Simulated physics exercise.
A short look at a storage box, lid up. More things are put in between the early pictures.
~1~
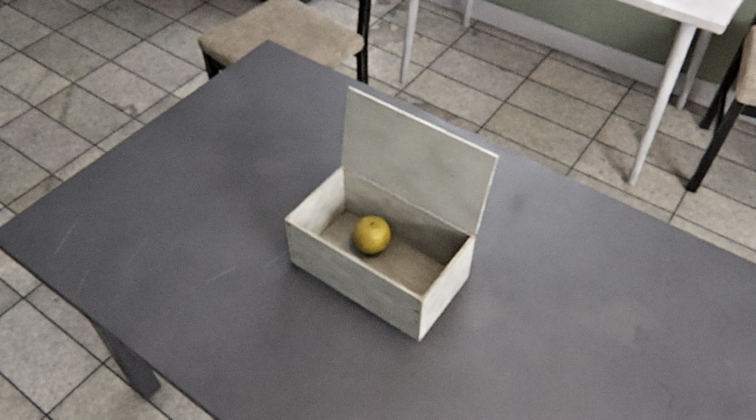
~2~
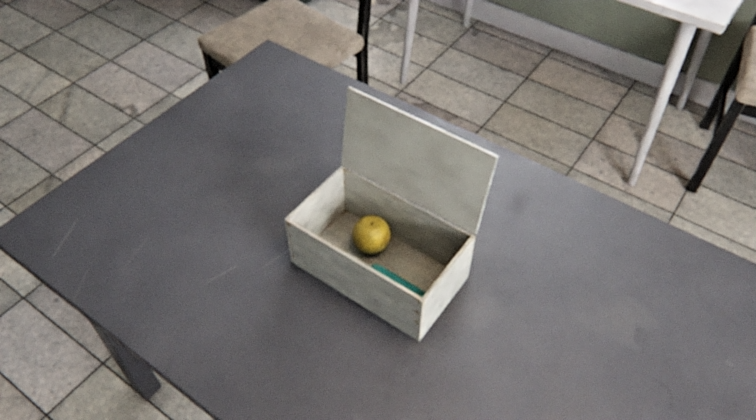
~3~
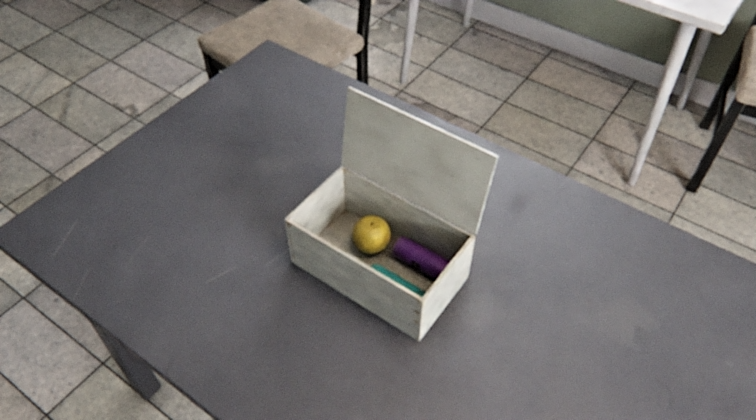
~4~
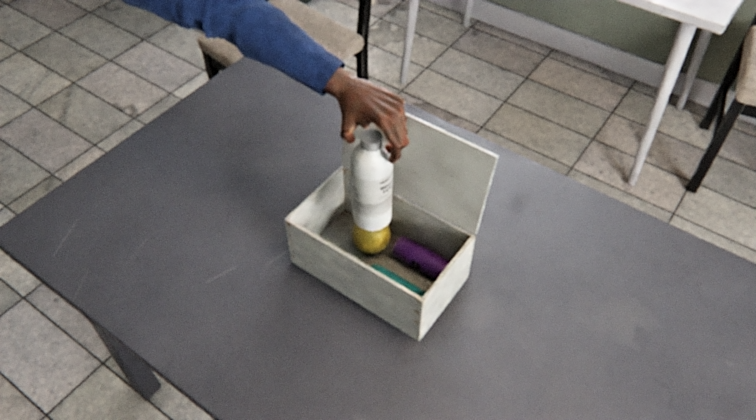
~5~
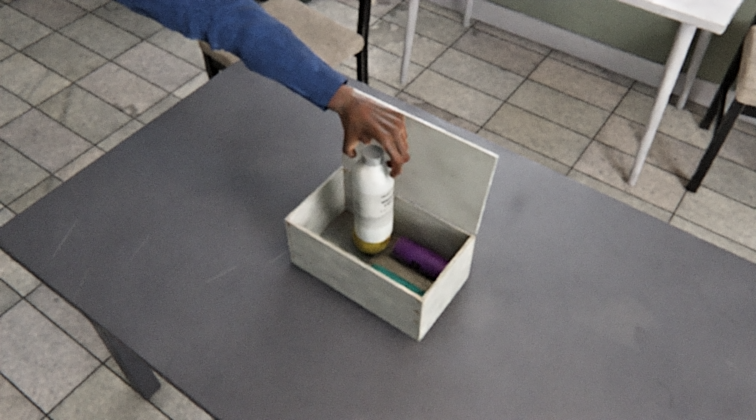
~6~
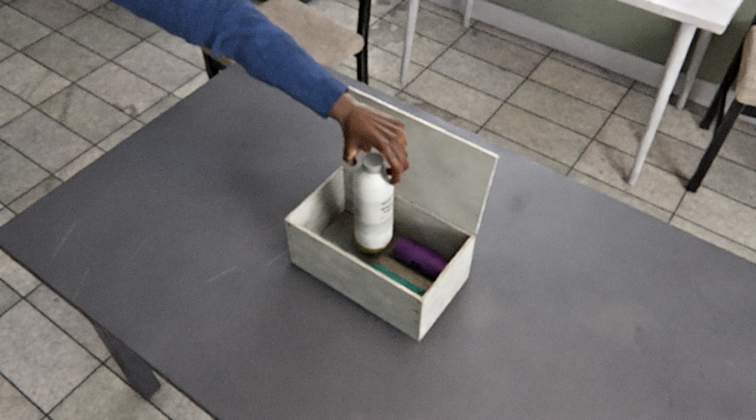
On a dark grey table in a tiled room, seen from above by a still camera, sits an open pale wooden box, with chairs and a white table behind. The box holds a yellow apple, then a teal item also shows near its front edge and a purple cylinder at the right. A hand in a blue sleeve reaches from the upper left and lowers a white bottle into the box, covering the apple from view.
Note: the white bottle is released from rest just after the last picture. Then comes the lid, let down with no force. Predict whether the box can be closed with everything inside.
Sure enough, it gets closed.
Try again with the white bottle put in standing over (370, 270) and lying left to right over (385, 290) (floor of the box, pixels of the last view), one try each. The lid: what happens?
On the first go the lid remains open a bit, and on the second go it settles shut.
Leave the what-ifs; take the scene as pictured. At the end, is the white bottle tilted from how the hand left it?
Result: The white bottle leans over.
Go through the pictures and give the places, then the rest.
In the first picture, the last thing is not in view yet.
In the second picture, the last thing is not in view yet.
In the third picture, the last thing is not in view yet; yellow apple (371, 234).
In the fourth picture, coming down; white bottle (372, 179).
In the fifth picture, coming down; white bottle (373, 193); purple shaker (426, 261).
In the sixth picture, in place under the hand; white bottle (373, 200).
Then, 0.50 s after the last picture, white bottle on its side near (397, 258); yellow apple rolled a little.
Then, 1.50 s after the last picture, lid 66° above the rim; white bottle on its side near (401, 255); yellow apple rolled about its own width.
Then, 2.20 s after the last picture, lid 14° above the rim; white bottle on its side near (401, 255); yellow apple rolled about its own width.
At rest, lid shut; tipped over in the box, white bottle; moved from the start, yellow apple; the other 2 in place. Seen from the same camera at the end, white bottle near (400, 257).
